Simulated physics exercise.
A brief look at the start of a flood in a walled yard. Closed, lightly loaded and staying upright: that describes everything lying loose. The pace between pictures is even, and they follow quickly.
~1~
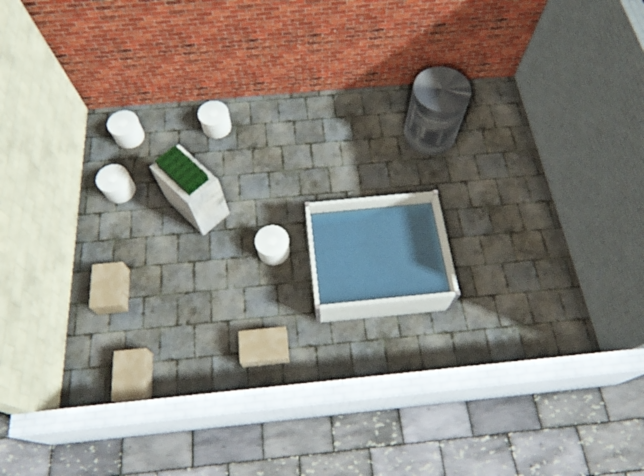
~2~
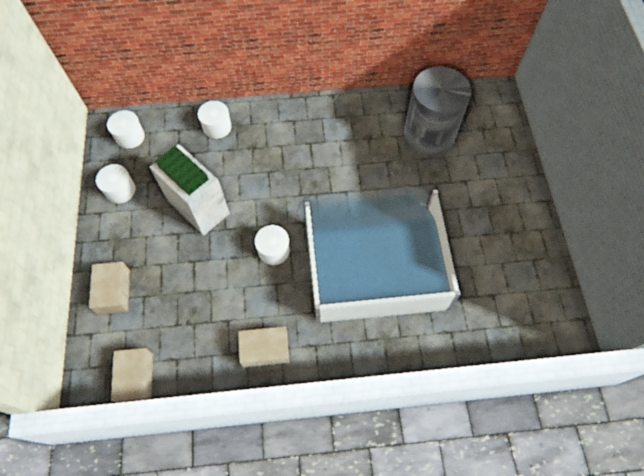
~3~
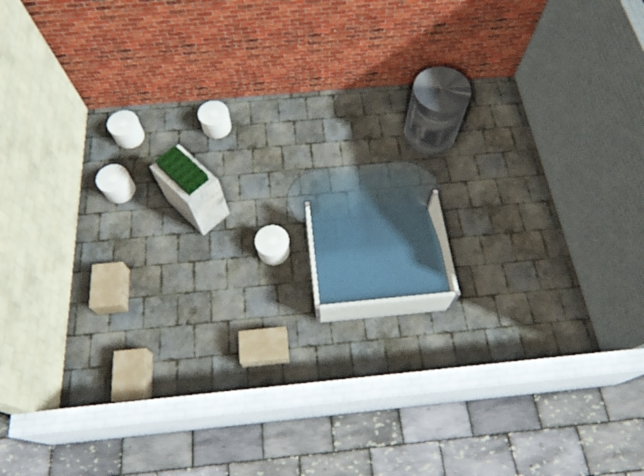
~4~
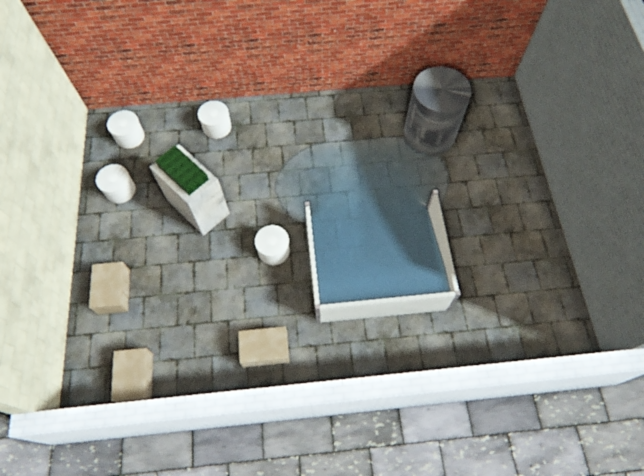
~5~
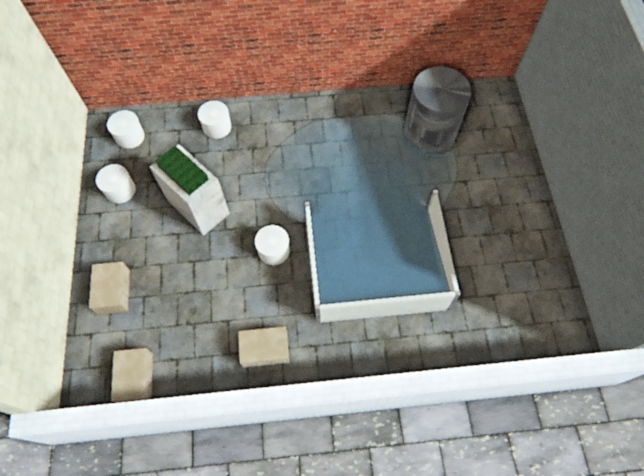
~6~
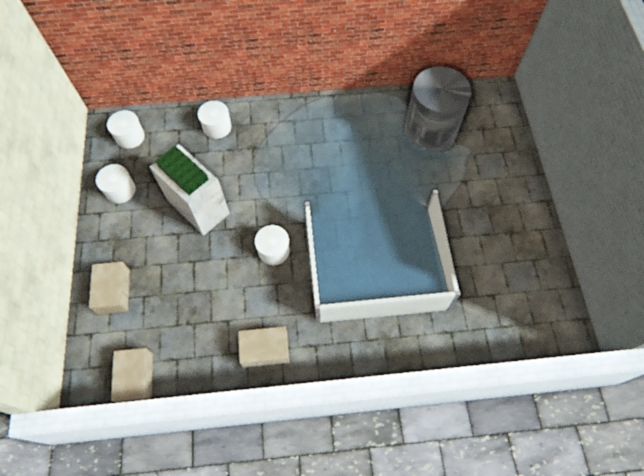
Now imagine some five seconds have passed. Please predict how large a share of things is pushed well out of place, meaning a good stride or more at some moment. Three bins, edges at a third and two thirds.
Share shifted well: Middle, a third to two thirds.
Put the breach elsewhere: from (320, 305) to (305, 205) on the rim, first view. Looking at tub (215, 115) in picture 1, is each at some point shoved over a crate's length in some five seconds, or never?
For that one: It fell short.
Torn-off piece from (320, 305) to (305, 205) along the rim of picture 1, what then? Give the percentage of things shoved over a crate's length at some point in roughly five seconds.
I'd put it at about 90 percent.
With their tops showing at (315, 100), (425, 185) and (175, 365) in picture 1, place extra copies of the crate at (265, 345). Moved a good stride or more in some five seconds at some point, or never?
So, in order, the copies go a long way, a long way, nowhere much.
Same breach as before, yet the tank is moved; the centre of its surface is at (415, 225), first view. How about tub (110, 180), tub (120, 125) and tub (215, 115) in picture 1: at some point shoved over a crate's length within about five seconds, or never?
Well, the first one got driven a long way, the second got driven a long way, and the third got driven a long way.
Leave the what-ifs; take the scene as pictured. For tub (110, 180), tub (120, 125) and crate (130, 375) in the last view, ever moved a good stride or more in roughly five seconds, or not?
The first is driven that far, the second driven that far, and the third not so far.
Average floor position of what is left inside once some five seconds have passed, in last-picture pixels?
Near (161, 287).
A moment on, 0 of 7 are well off their spots; 0 afloat.
Next, 0 of 7 are well off their spots; 0 afloat.
Later, 2 of 7 are well off their spots; 2 afloat.
In the end, 3 of 7 are well off their spots, and 3 have been at some point; 2 afloat.
